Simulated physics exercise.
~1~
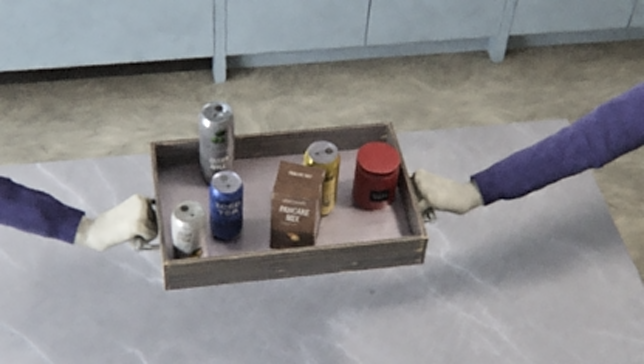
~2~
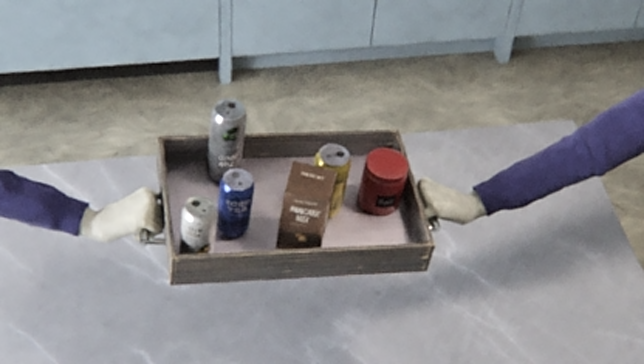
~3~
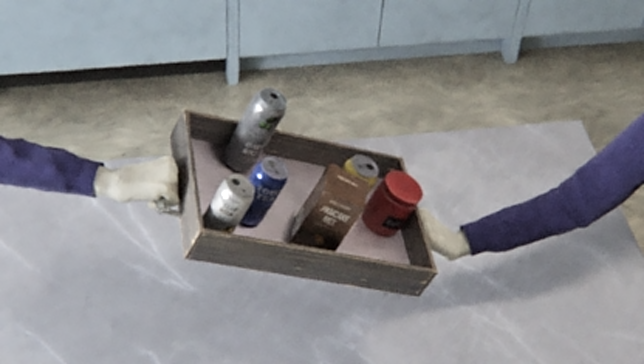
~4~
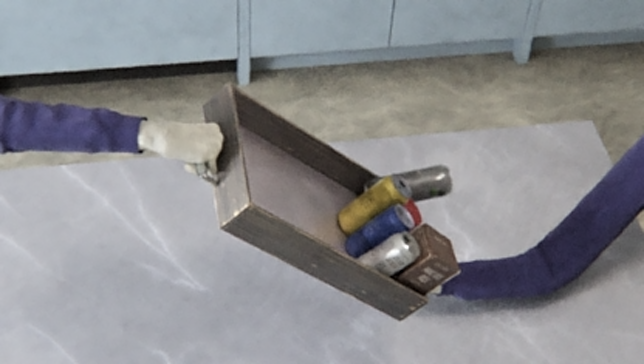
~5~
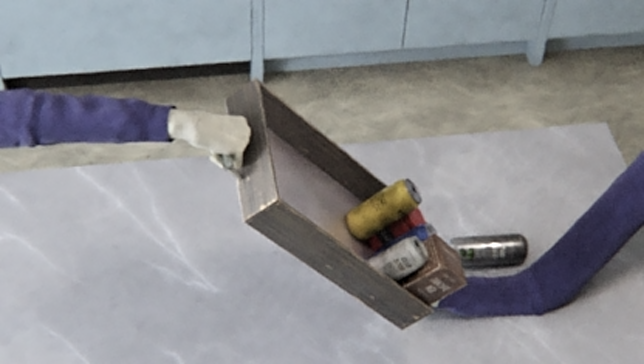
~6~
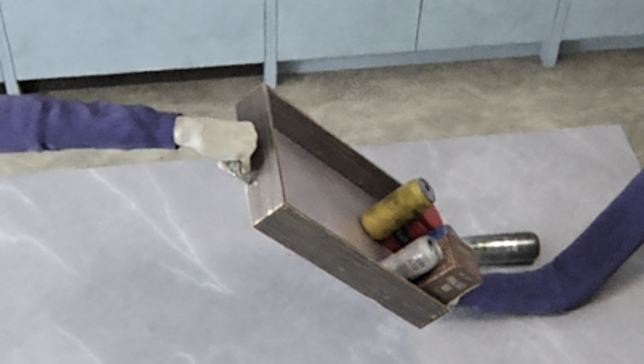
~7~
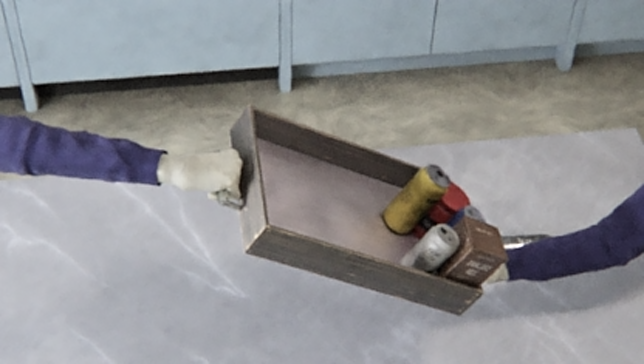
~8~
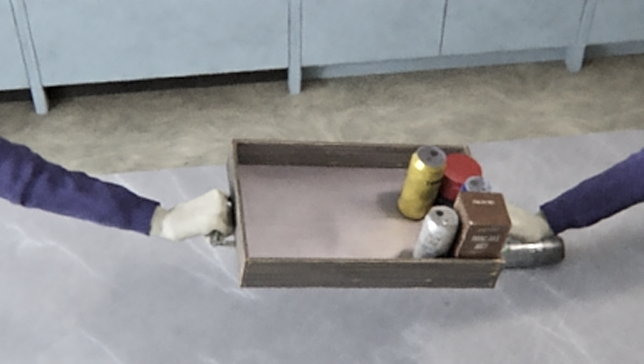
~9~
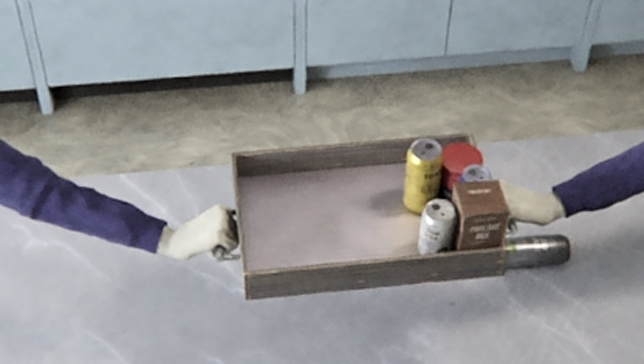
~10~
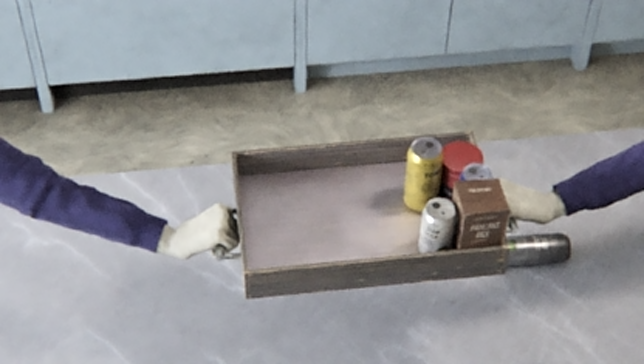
A hand-held crate tips right, its items slide, and the grey can falls out.
